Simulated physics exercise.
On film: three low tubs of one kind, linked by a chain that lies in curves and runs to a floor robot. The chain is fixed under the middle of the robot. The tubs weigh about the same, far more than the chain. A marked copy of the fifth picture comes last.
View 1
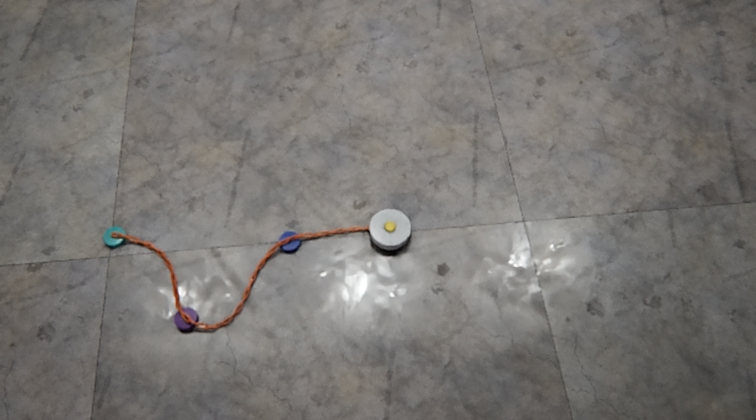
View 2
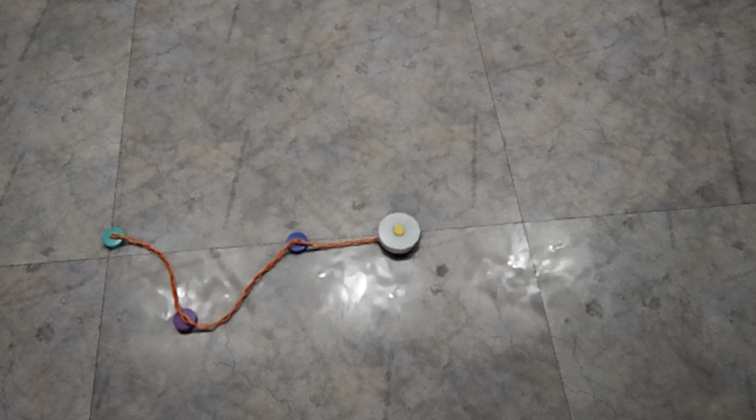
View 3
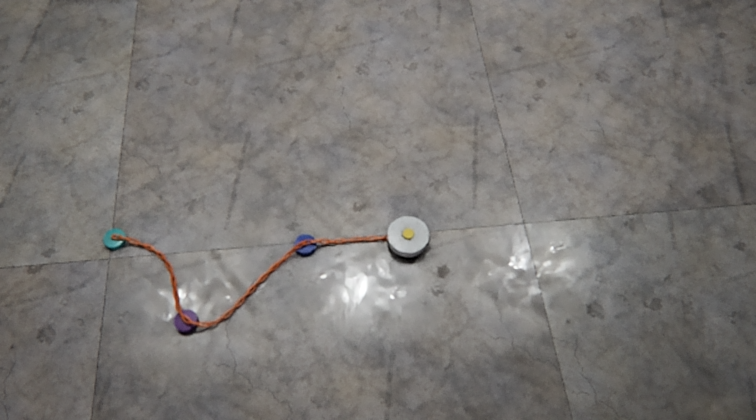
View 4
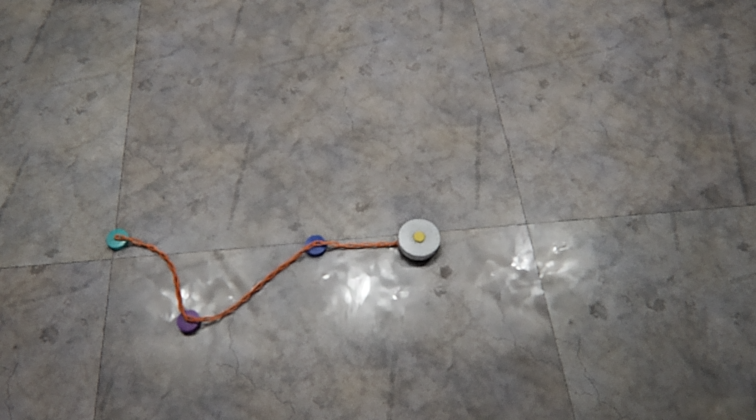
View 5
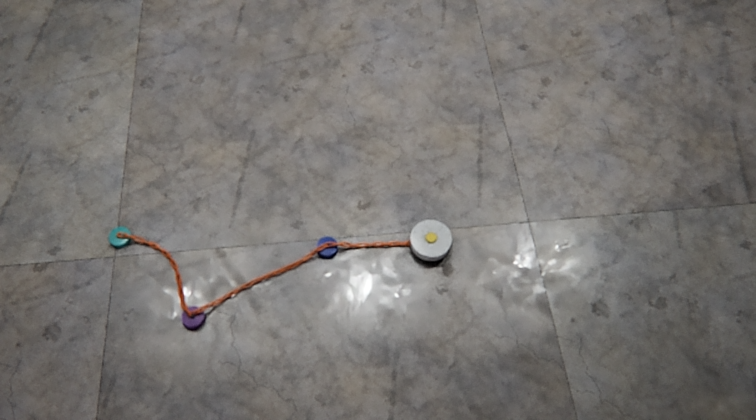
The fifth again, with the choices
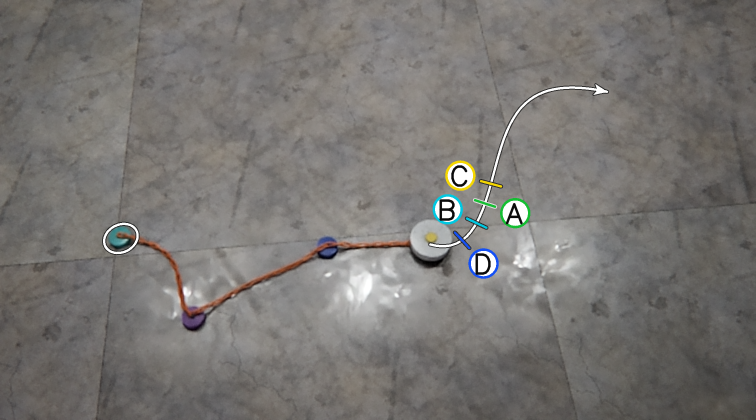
White round robot sliding right across a grey tiled floor, drawing a blue tub along as the curved orange chain straightens behind.
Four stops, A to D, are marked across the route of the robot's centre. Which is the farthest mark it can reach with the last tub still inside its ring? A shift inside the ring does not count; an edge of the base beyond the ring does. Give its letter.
Up to mark B.
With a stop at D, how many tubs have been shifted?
Two.
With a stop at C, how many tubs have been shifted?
Three.
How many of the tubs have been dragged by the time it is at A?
Three.
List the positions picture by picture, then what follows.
Purple tub (186, 319); blue tub (290, 242); robot (390, 230), in the first picture.
Robot (399, 234); blue tub (297, 242); turquoise tub (113, 237), in the second picture.
Robot (408, 237); blue tub (305, 245); turquoise tub (115, 239), in the third picture.
Robot (419, 240); blue tub (316, 245); turquoise tub (118, 239), in the fourth picture.
Robot (431, 241); purple tub (193, 317); blue tub (327, 247); turquoise tub (120, 237), in the fifth picture.
On the marked copy, A at (485, 203); B at (477, 223); C at (491, 184); D at (462, 240); the ring at (121, 238); the route from (430, 244) via (503, 140) to (607, 92).
With B. Early on, robot (451, 242); turquoise tub (120, 237); purple tub (207, 308); blue tub (348, 254).
Further on, robot (468, 233); turquoise tub (120, 237); purple tub (224, 298); blue tub (368, 257).
At the end, robot (477, 220); turquoise tub (122, 238); purple tub (237, 284); blue tub (383, 254); the ringed tub at the far end is still in its ring.
As for the rest, A drags the last tub to (131, 241); C drags the last tub to (141, 244); D is safe but short.
